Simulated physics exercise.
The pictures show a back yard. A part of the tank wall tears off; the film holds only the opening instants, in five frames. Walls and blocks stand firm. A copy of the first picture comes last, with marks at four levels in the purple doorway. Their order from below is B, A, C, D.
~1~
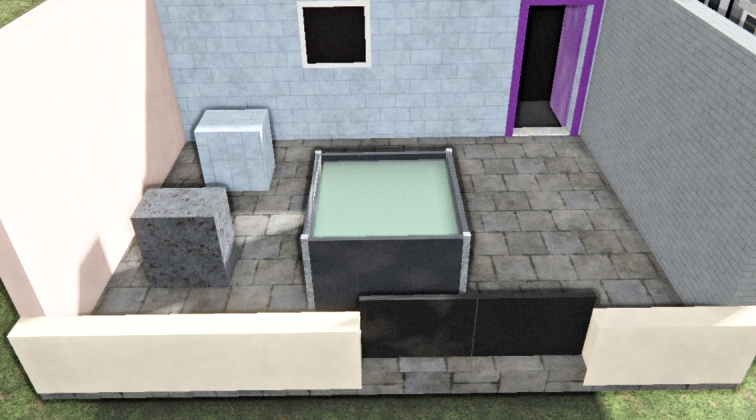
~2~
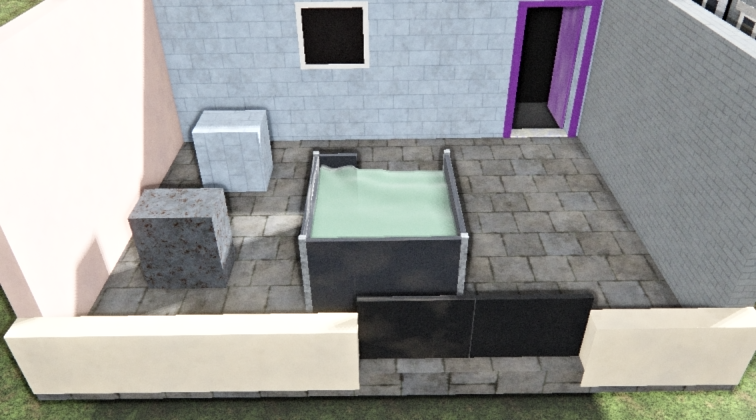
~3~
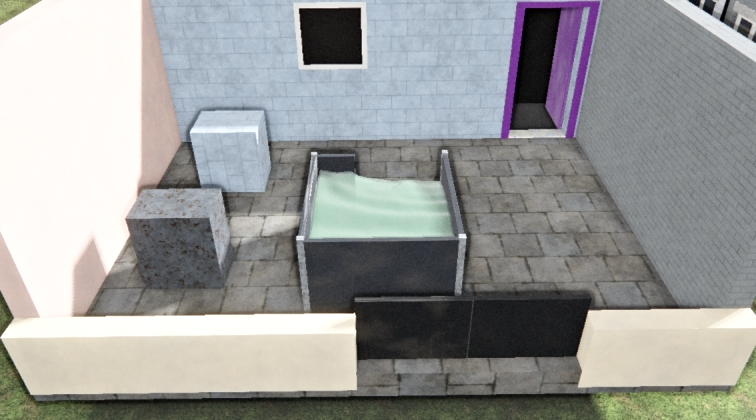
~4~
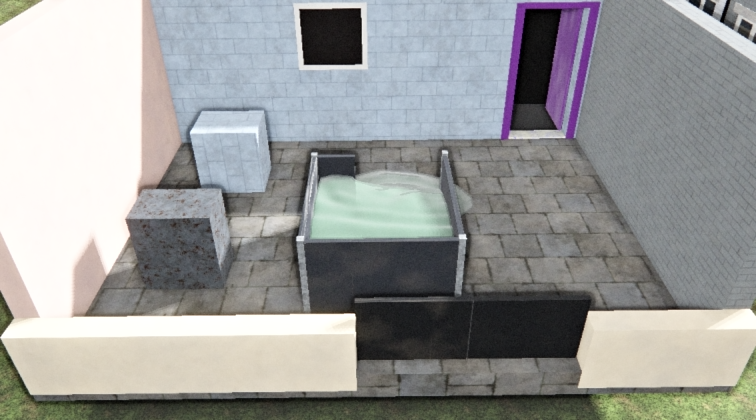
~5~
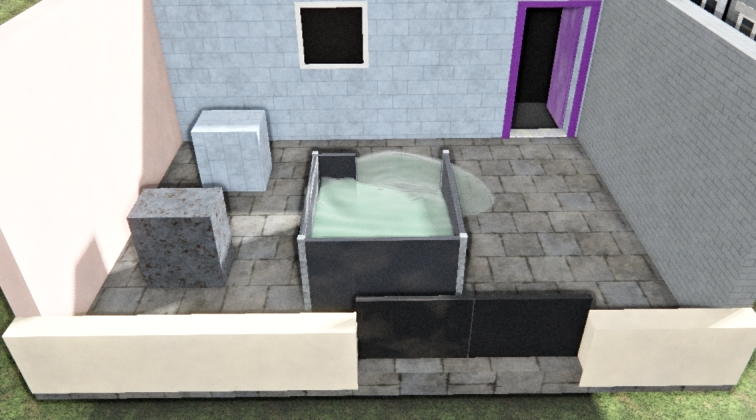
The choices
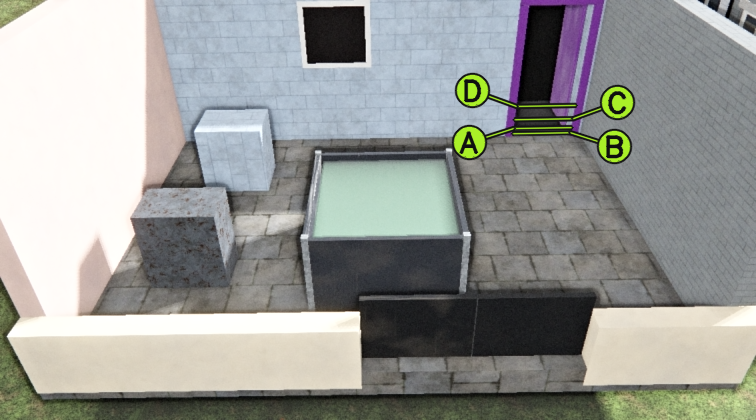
Water in the dark tank sinks and spreads out behind it across the grey paving.
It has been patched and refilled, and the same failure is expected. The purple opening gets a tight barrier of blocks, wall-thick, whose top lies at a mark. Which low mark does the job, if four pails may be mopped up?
C will do.
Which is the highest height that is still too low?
Height A.
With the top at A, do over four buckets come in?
Yes.
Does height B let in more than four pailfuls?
Yes, it does.
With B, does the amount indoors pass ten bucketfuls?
Yes.
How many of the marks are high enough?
Two.
On the marked copy, A at (542, 128); B at (541, 133); C at (543, 119); D at (546, 105); from the bottom up B, A, C, D.
With A, about 10 bucketfuls get in.
With B, dozens of bucketfuls pour in.
With C, a bucket or two gets in.
With D, nothing gets over.
